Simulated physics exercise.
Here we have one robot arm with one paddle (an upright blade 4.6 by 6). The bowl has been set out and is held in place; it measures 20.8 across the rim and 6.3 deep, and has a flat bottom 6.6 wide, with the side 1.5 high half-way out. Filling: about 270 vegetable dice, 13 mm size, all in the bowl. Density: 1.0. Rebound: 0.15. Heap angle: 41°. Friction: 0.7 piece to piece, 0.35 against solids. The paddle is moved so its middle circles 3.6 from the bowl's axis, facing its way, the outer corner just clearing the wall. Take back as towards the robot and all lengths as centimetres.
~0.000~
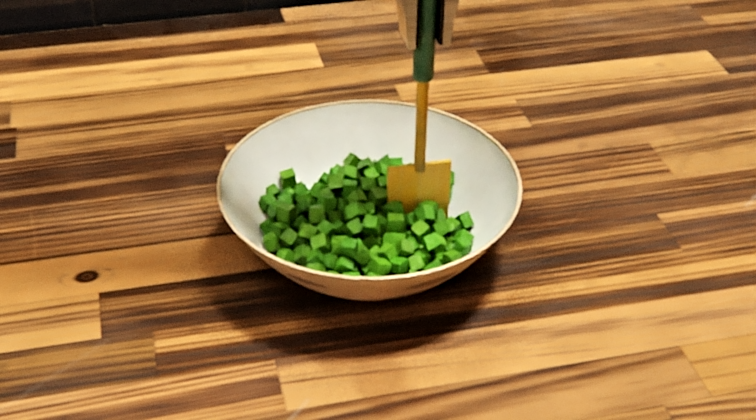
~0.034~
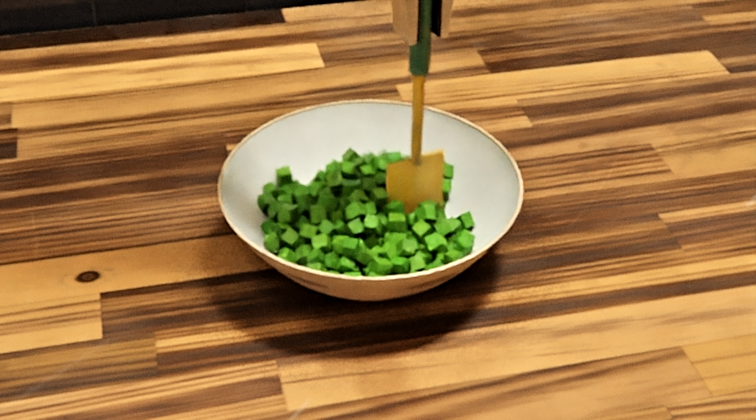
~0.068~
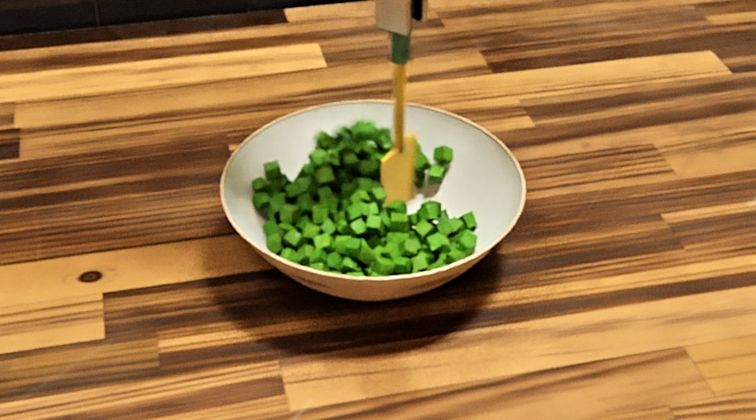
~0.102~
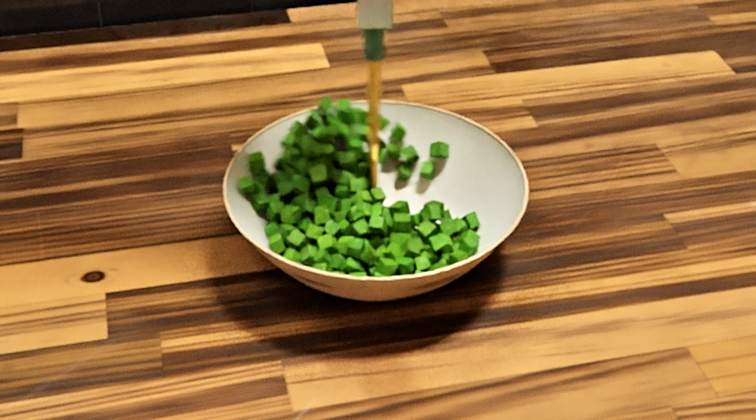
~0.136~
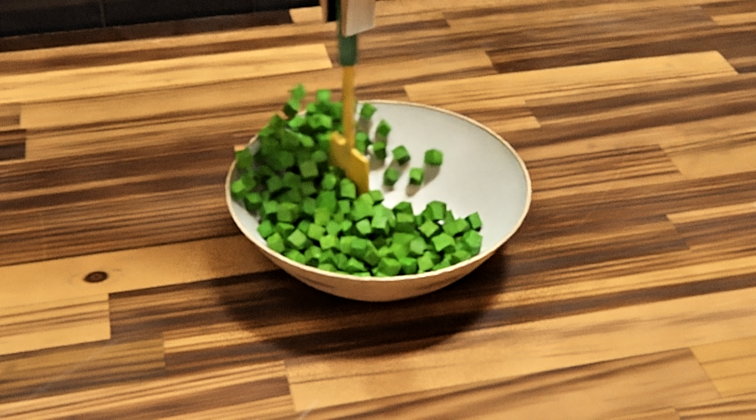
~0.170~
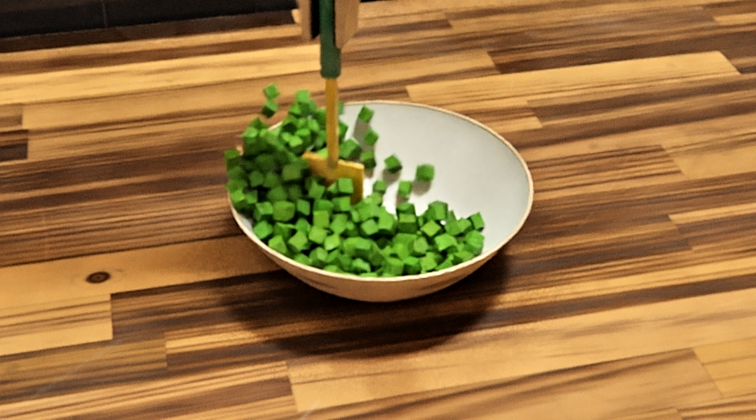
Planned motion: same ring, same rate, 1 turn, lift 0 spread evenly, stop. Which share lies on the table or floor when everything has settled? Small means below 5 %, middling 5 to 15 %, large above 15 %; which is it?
Verdict: Large.
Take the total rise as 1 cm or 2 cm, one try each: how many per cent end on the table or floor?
First try about 25 per cent, second about 20 per cent.
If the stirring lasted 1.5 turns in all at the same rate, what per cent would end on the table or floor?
I'd expect around 30 per cent.
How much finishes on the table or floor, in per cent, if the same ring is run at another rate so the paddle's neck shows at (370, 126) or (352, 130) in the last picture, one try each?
First try: Around 10 %; second try: Around 15 %.
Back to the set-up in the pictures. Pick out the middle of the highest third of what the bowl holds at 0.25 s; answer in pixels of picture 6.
Around (326, 240).
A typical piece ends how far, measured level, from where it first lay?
My guess is close to 8 centimetres.
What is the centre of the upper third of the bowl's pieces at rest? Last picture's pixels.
The centre sits around (446, 183) in the last picture.
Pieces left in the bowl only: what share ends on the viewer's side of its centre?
Around 45 percent of it.
By 0.25 s, 224° round, highest piece 11 above the table; 249 in the bowl, 4 on the table or floor, 15 in flight or on the tool.
By 0.33 s, 302° round, highest piece 10 above the table; 230 in the bowl, 12 on the table or floor, 26 in flight or on the tool.
By 0.57 s, 0° round, highest piece 7 above the table; 212 in the bowl, 56 on the table or floor.
By 1.27 s, 0° round, highest piece 6 above the table; 212 in the bowl, 56 on the table or floor.
Final count, 212 in the bowl, 56 on the table or floor. That is 21 % on the table or floor.
